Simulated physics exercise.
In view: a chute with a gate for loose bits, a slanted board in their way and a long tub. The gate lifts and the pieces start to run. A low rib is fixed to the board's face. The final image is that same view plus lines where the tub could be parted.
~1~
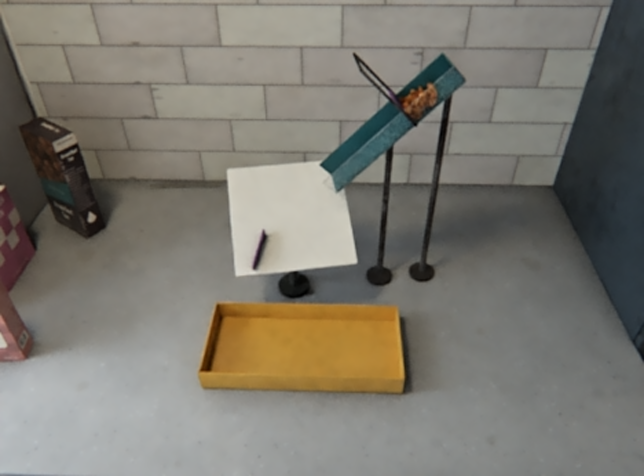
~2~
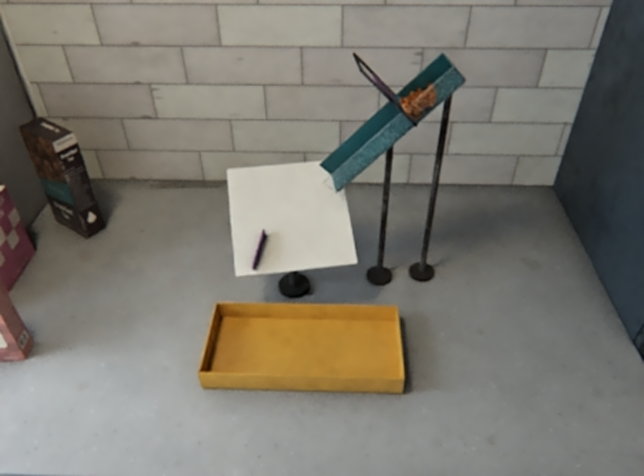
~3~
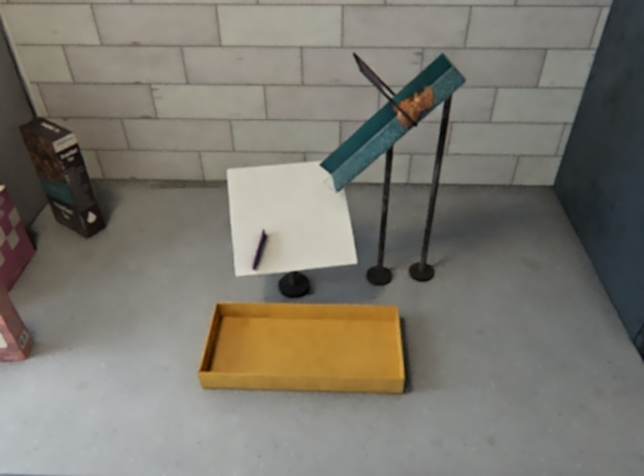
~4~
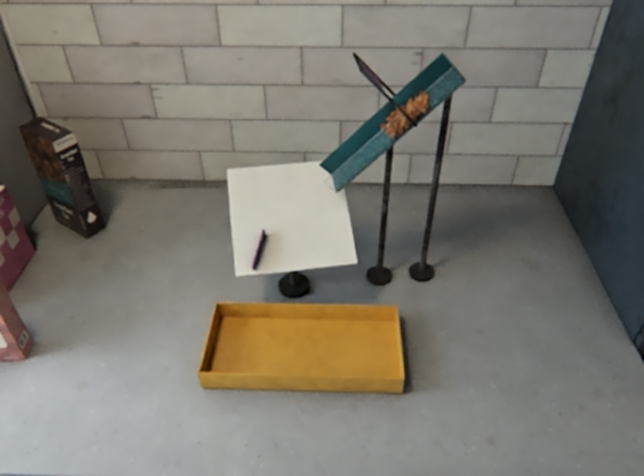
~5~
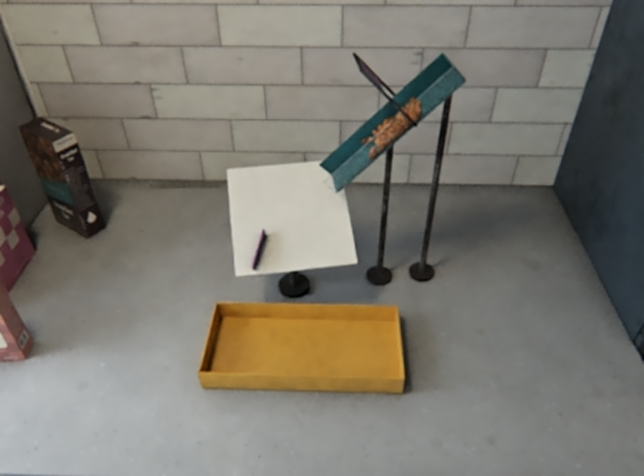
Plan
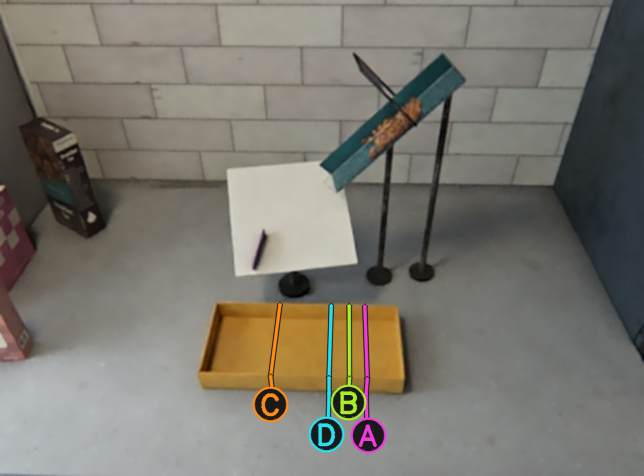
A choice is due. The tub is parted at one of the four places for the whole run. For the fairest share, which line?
Use line C.
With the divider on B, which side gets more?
More lands on the left.
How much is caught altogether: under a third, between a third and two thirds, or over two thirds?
Over two thirds.
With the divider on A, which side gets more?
More lands on the left.
On the marked copy, line A crosses the front rim at (367, 377); line B crosses the front rim at (349, 377); line C crosses the front rim at (270, 375); line D crosses the front rim at (329, 376).
With A, of what is caught, all on the left of the divider, none on the right.
With B, of what is caught, all on the left of the divider, none on the right.
With C, of what is caught, about half on the left of the divider, about half on the right.
With D, of what is caught, nearly all on the left of the divider, a stray few on the right.
